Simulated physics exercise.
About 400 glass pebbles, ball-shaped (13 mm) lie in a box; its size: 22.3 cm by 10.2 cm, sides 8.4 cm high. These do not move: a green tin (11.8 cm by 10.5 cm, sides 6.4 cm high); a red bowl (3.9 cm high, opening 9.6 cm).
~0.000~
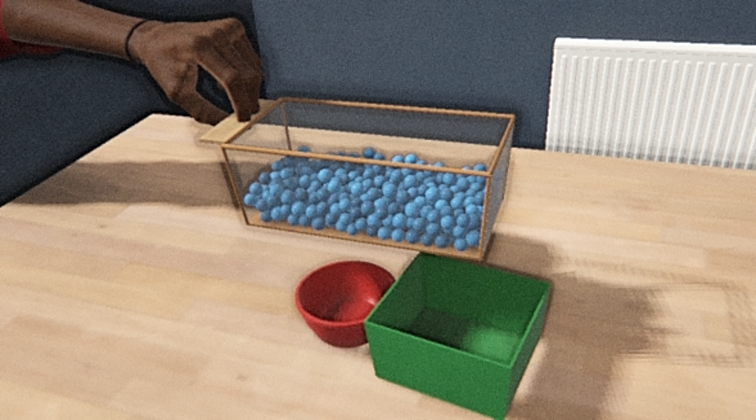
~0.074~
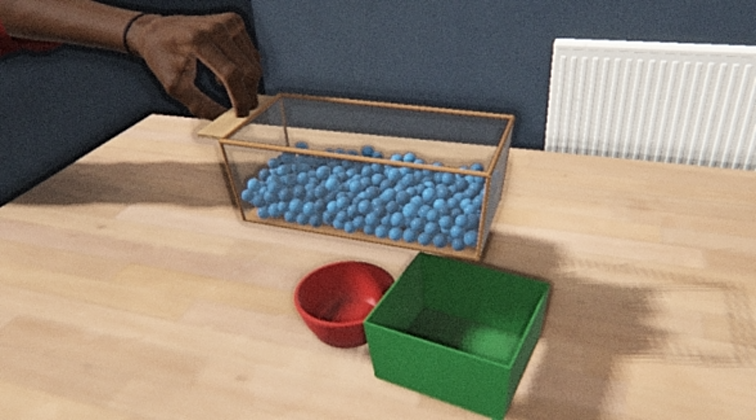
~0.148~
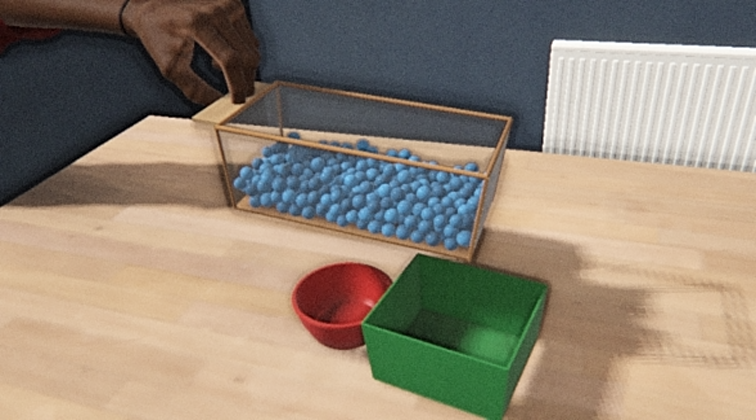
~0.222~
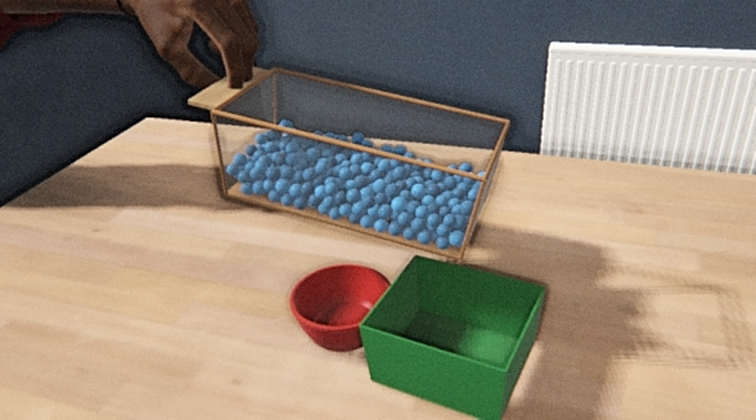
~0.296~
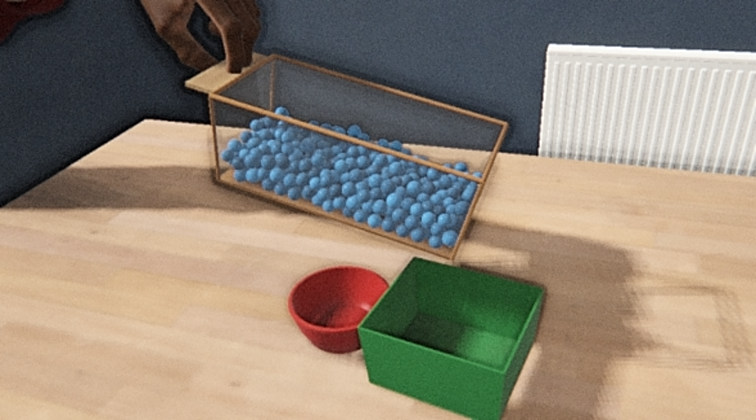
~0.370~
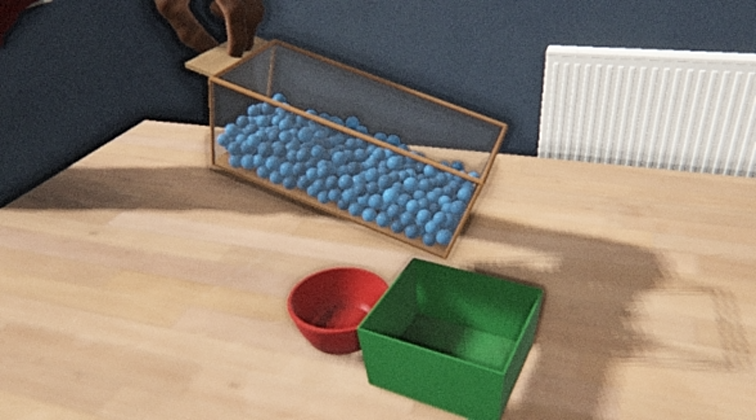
The video shows a hand gripping the left end of a clear box of small blue balls on a wooden table, behind a red bowl and green tin, then raising that end steadily so the box tilts down toward the right.
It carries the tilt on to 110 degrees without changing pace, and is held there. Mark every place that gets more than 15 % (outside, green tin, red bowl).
Outside everything: Yes; in the green tin: No; in the red bowl: No.
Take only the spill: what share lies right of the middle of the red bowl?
Roughly 90 per cent.
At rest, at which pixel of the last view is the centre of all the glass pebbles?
Around (481, 334).
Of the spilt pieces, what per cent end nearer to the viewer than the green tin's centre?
About 30 per cent.
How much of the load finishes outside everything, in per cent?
About 95 per cent.
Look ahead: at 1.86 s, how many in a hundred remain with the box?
About 35 per cent.
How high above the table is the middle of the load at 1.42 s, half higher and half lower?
About 22 cm.
Then, at 0.94 s, tilt 48 degrees; box 100 %; middle of all pieces near (376, 119).
After 1.42 s, tilt 75 degrees; box 90 %, in the air 10 %; middle of all pieces near (431, 121).
After 1.86 s, tilt 99 degrees; outside 35 %, box 35 %, green tin 5 %, in the air 25 %; middle of all pieces near (535, 227).
Then, at 2.27 s, tilt 110 degrees; outside 85 %, green tin 5 %, in the air 10 %; middle of all pieces near (646, 325).
By 4.1 s all is still; red bowl 0 %, outside 95 %, box 0 %, green tin 5 %.
